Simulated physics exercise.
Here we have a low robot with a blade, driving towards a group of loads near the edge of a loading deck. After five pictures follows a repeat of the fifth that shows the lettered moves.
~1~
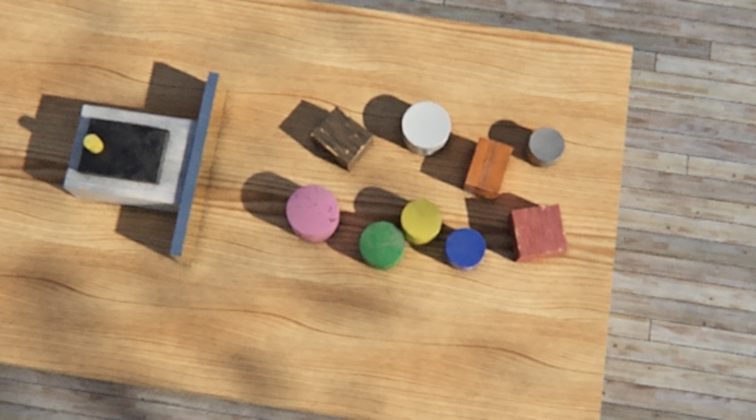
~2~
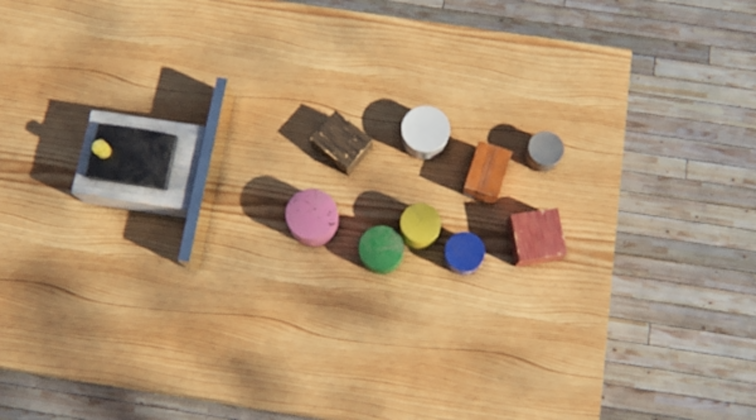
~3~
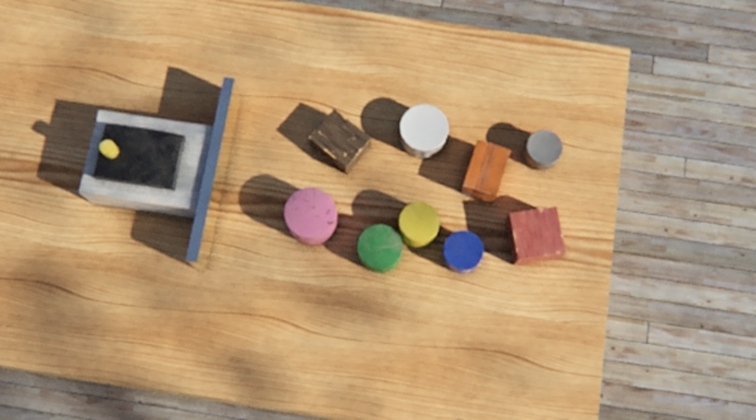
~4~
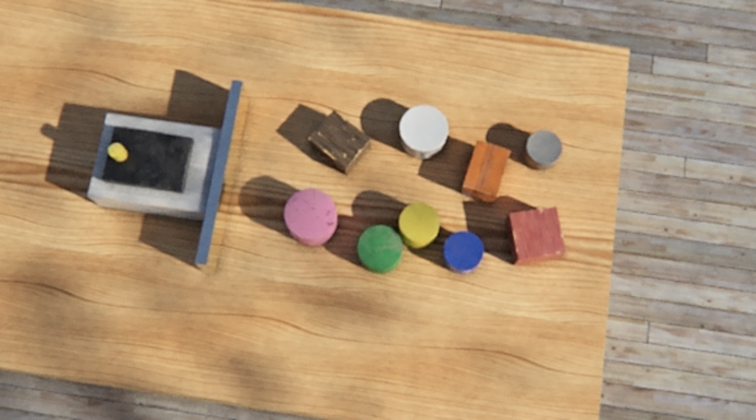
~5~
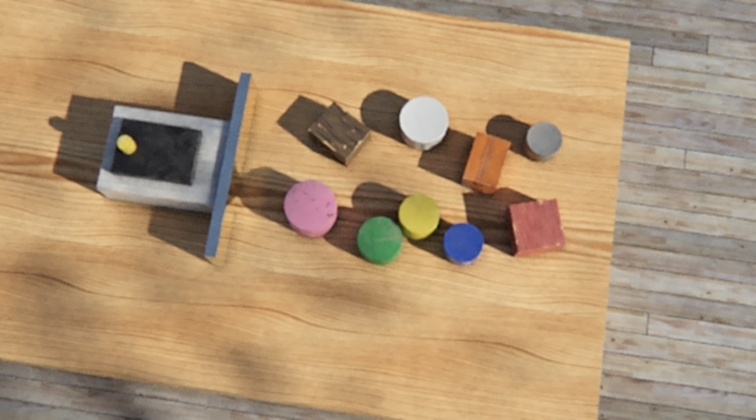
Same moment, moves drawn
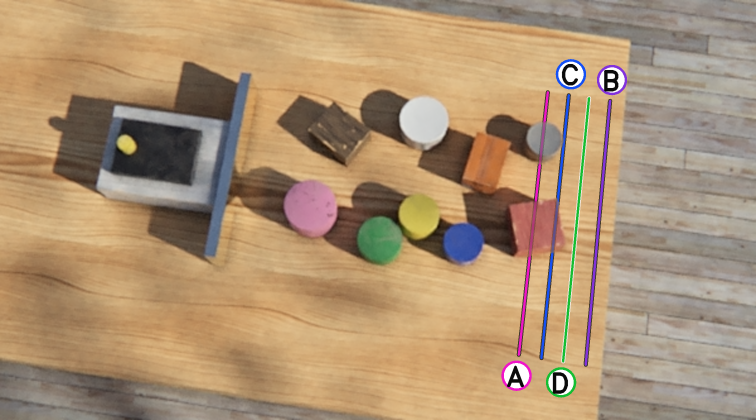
The clip shows a low robot with a blue blade moving slowly to the right across a wooden deck, while a group of round containers and boxes in various colours stays in place ahead of it, untouched.
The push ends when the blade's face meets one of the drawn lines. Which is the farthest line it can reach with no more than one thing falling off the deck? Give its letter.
At A, and not beyond.
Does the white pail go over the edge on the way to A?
No.
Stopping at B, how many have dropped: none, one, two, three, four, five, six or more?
Six or more.
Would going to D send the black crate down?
No.
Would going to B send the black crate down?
Yes.
On the marked copy, A at (534, 219); B at (598, 228); C at (556, 222); D at (577, 225).
Taking A. A third of the way, robot (272, 168); white pail (436, 122); black crate (383, 135).
Two thirds of the way, robot (382, 184); red crate (556, 229); grey pail (555, 137).
When it is over, robot (470, 197); red crate over the edge; orange box (610, 163); one fallen.
As for the rest, B drops seven; C drops three; D drops four.
